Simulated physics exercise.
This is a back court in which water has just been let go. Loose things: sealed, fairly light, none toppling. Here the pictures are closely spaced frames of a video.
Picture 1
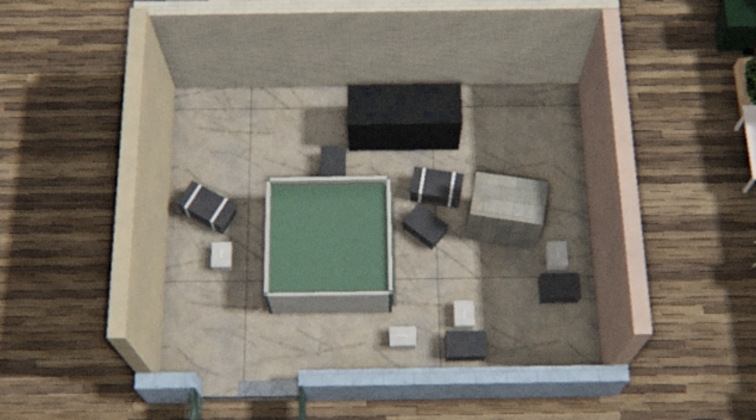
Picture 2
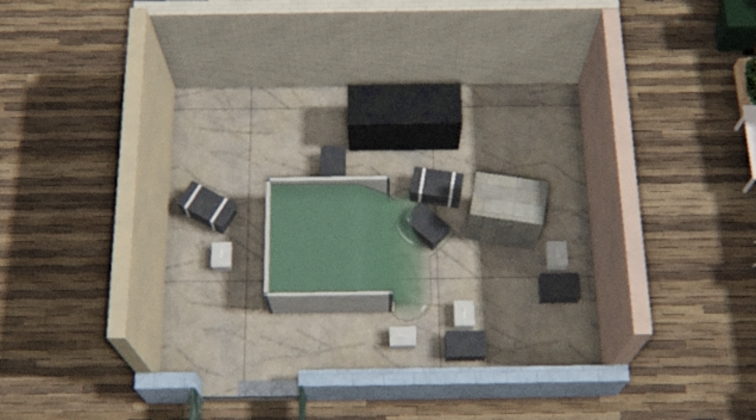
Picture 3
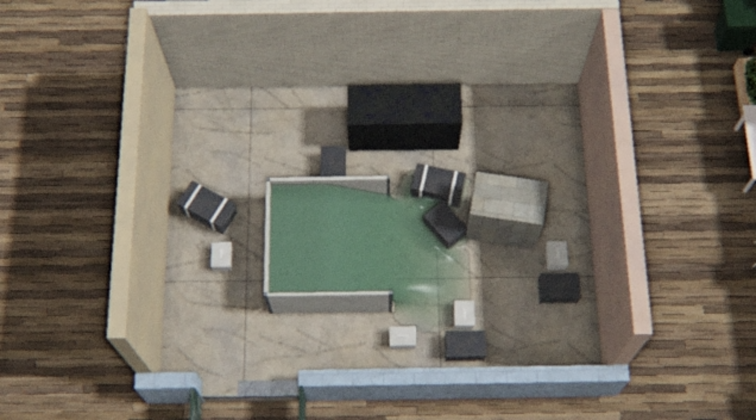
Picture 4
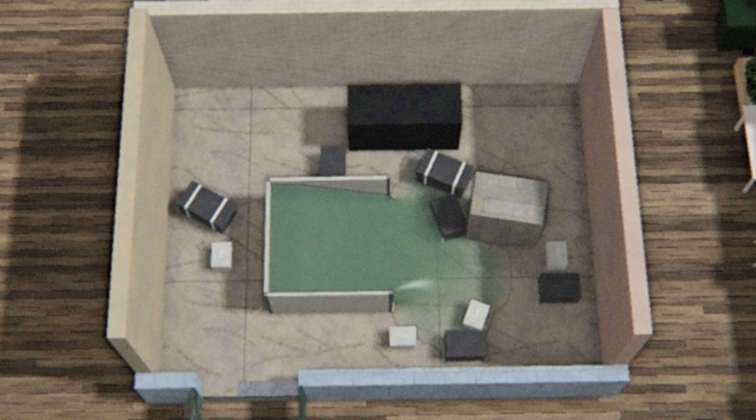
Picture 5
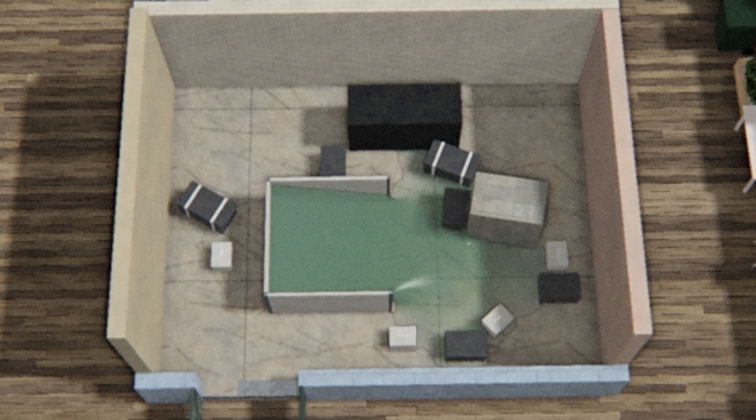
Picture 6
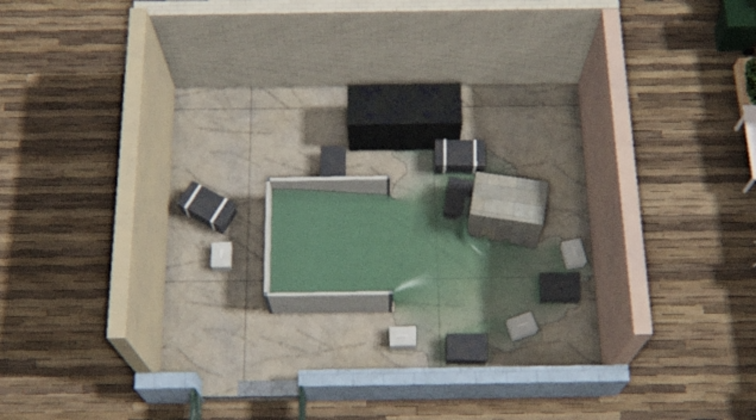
The video shows green water spreading rightward from a white-walled tank across a walled court, nudging a dark block toward a large grey box, then shifting a white-banded dark crate up and right and a small white block rightward.
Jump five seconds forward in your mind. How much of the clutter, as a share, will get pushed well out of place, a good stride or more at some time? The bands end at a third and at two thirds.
It is a large majority of two thirds or higher.
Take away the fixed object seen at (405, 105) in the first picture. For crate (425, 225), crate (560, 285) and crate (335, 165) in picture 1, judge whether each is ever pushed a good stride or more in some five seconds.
Well, the first was pushed clear, the second was pushed clear, and the third stayed in place.
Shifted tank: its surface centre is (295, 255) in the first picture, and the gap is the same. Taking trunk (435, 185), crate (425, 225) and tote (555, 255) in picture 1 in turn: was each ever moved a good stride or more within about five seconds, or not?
Result per object - went far, went far, went far.
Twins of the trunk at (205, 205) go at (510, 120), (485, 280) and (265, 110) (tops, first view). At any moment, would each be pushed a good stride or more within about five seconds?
Taking them one at a time: Gets driven off, then gets driven off, then remains close.
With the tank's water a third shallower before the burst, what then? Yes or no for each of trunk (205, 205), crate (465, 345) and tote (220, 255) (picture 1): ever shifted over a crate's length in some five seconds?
Taking each in turn, the answer is came up short, did it, came up short.
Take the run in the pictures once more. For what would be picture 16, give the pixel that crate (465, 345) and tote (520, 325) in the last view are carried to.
Estimated: (493, 355); (560, 349).
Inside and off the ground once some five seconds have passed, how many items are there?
It adds up to 6.
A moment on, 3 of 10 are well off their spots; 3 afloat.
Next, 4 of 10 are well off their spots; 6 afloat.
Later, 8 of 10 are well off their spots; 6 afloat.
In the end, 8 of 10 are well off their spots, and 8 have been at some point; 6 afloat.
